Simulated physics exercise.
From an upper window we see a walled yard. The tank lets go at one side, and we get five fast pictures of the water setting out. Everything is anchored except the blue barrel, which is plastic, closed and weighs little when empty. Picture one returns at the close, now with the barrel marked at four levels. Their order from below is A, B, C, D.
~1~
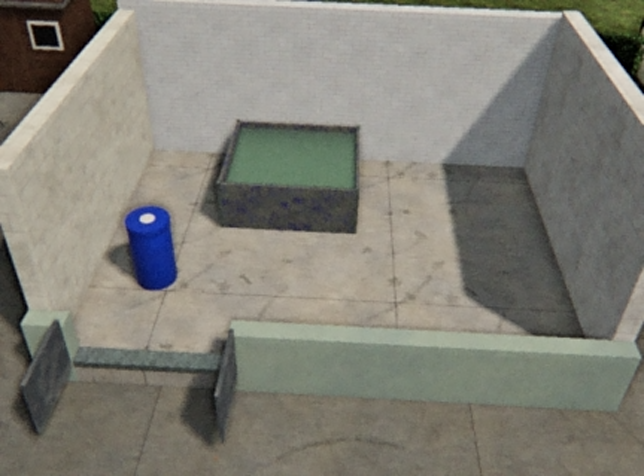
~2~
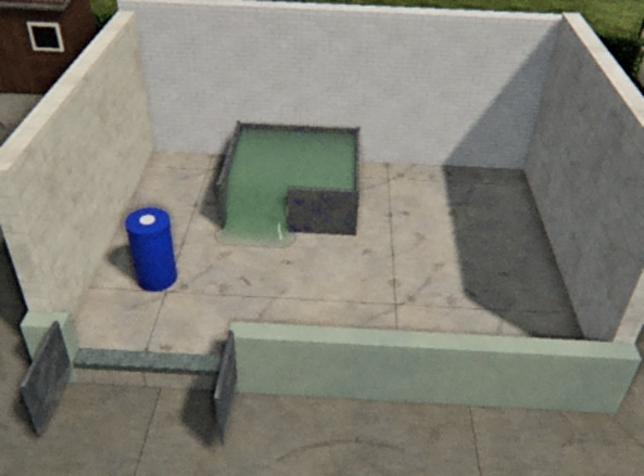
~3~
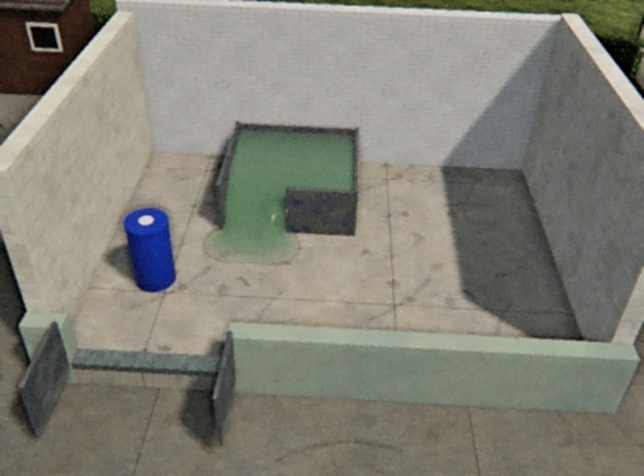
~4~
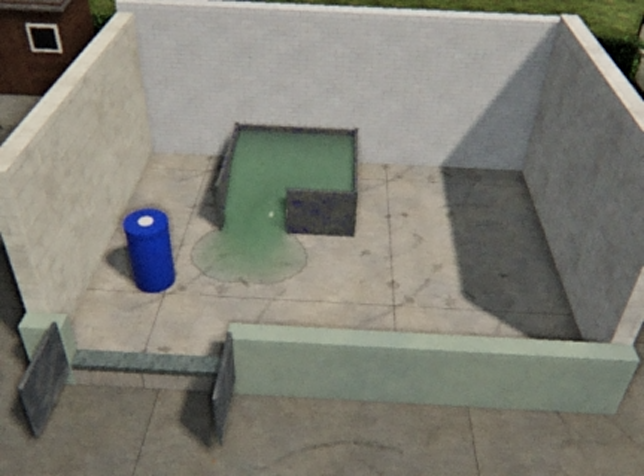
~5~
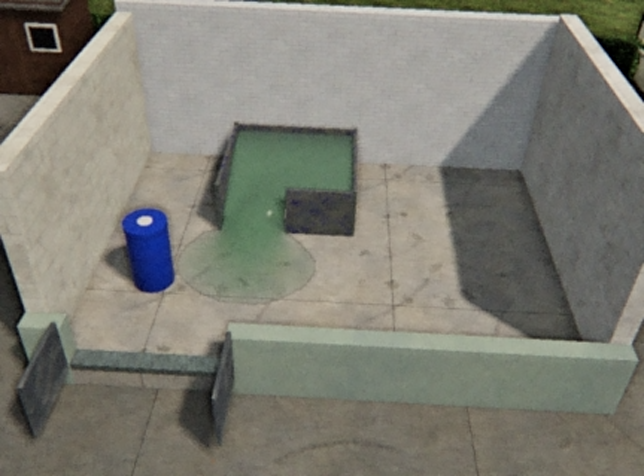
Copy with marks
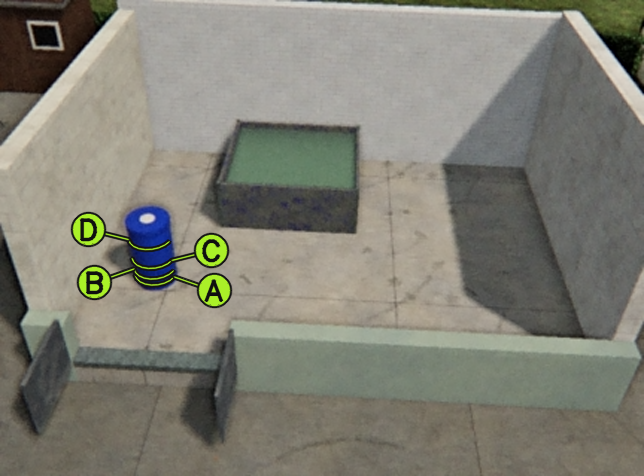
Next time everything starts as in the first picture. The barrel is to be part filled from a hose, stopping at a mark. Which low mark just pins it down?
C will do.
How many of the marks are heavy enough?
Two of the four.
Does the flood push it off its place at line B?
Yes, that goes wrong.
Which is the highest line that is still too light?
The answer is B.
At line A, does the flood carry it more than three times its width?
Yes.
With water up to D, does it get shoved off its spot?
No, not at all.
In lime, A at (151, 285); B at (150, 279); C at (148, 268); D at (145, 249); from the bottom up A, B, C, D.
For line A, it is washed out through the gate.
For line B, it is pushed about its own width away.
For line C, it does not move.
For line D, it does not move.
